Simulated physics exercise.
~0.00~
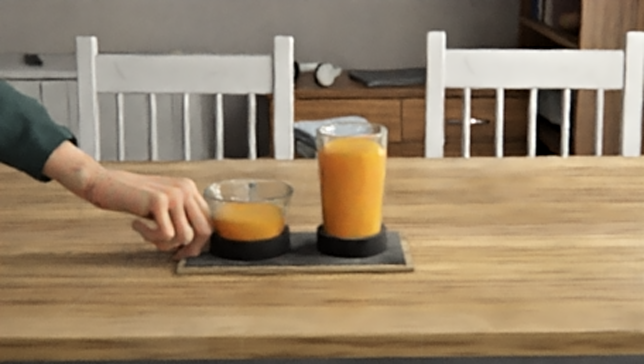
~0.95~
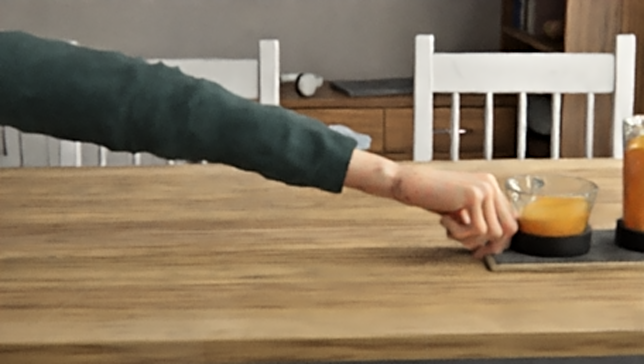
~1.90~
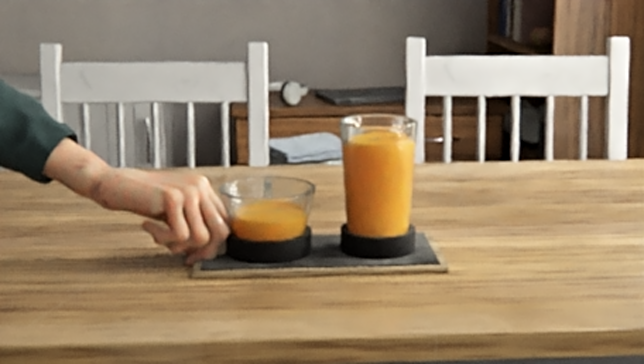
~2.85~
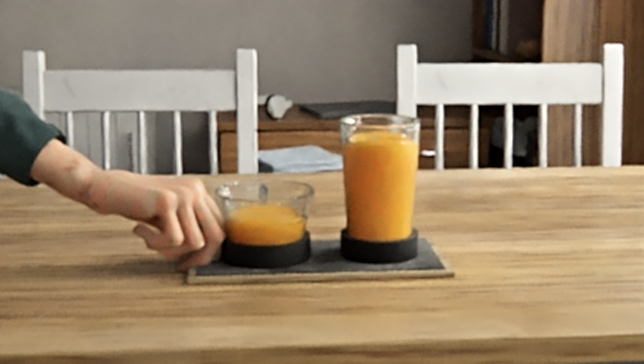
We see a hand at the left of a dark tray holding a short glass cup and a tall glass of orange juice on a wooden table; it moves the tray far right, then back left, where both vessels stand upright, still holding juice.
